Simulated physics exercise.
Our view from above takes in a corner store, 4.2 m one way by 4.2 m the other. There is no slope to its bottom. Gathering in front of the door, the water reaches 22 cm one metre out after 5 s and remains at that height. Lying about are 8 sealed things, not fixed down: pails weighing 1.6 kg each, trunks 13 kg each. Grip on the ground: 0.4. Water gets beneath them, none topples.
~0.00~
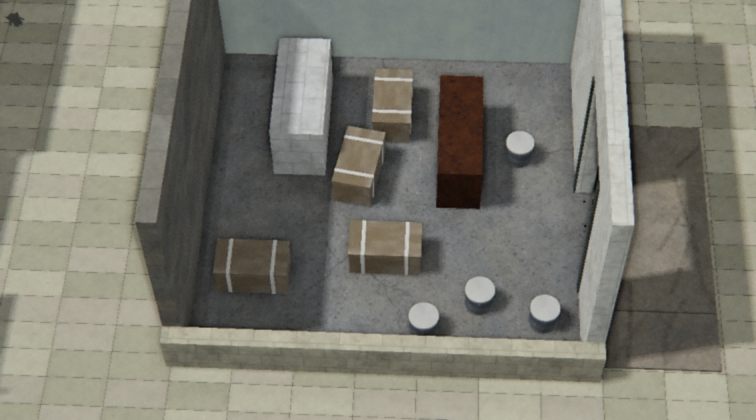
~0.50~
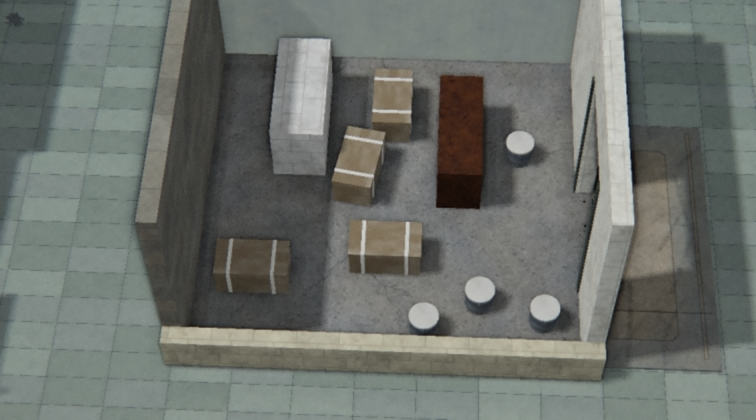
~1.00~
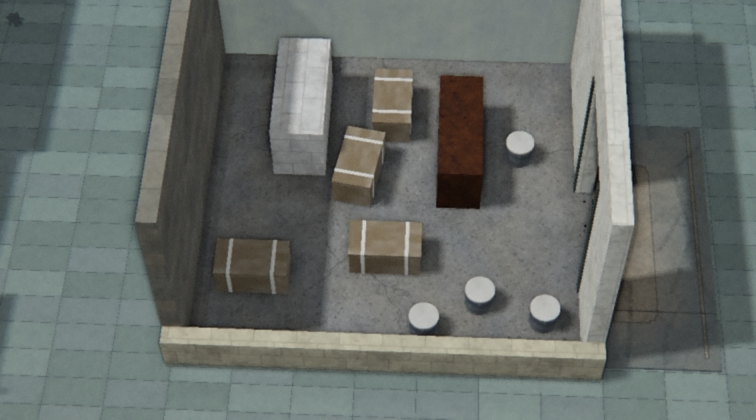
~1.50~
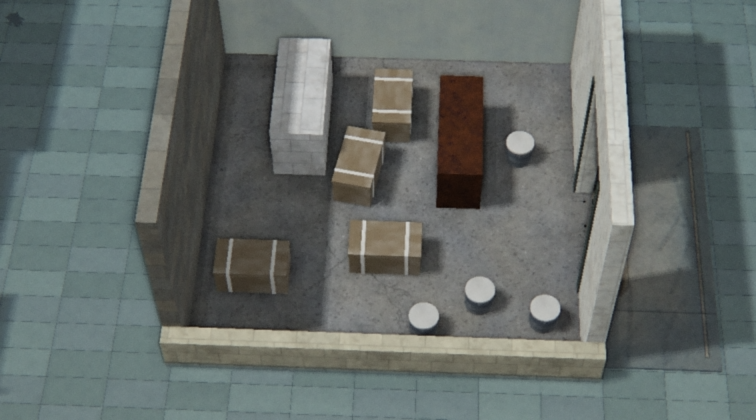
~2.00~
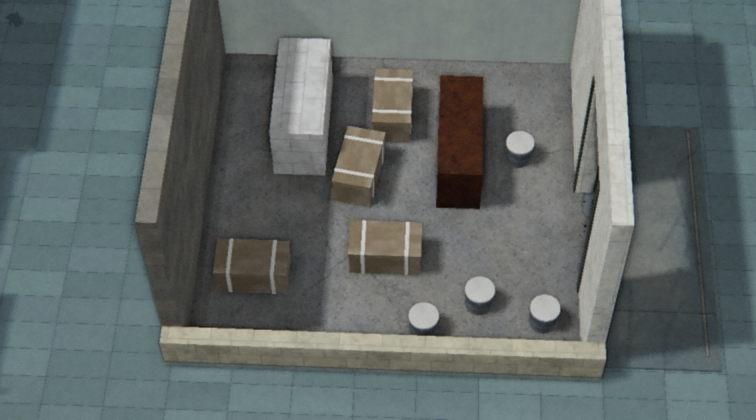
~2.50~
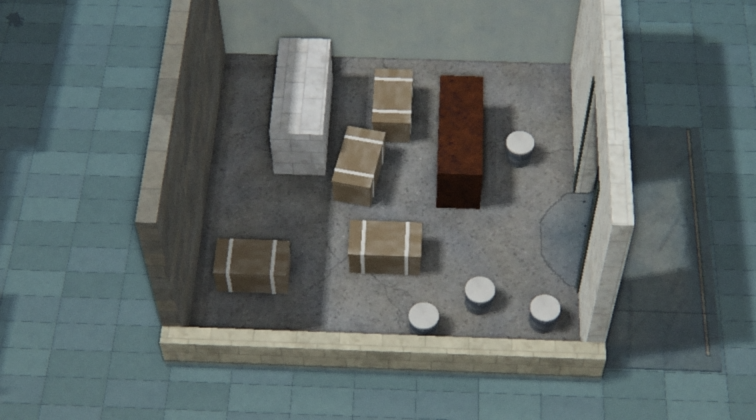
Water gathers outside a small store, then a little spreads inside past the doorway.
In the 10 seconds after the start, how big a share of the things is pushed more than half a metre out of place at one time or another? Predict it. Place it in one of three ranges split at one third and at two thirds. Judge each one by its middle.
Prediction: A middle fraction.
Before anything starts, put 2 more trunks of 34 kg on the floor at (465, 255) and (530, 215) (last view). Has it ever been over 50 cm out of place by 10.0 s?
First one exceeds it, second one exceeds it.
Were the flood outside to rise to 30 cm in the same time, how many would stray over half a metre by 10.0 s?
5.
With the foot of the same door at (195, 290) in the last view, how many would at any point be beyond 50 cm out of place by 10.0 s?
Result: 8 of them.
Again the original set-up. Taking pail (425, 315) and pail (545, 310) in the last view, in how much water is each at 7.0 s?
I'd estimate 8 cm for the first and 1 cm for the second.
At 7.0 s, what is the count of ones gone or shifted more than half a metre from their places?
By my reckoning, 4.
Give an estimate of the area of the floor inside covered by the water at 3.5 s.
About 2.0 m2.
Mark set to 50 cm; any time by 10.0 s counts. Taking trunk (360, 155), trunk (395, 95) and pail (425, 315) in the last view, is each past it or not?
First not as far, then not as far, then farther.
After 3.5 s 0 of 8 are over 50 cm from their spots; 0 afloat.
After 4.5 s 0 of 8 are over 50 cm from their spots; 0 afloat.
After 7.0 s 4 of 8 are over 50 cm from their spots; 4 afloat.
After 10.0 s 4 of 8 are over 50 cm from their spots, and 5 have been at some point; 6 afloat.
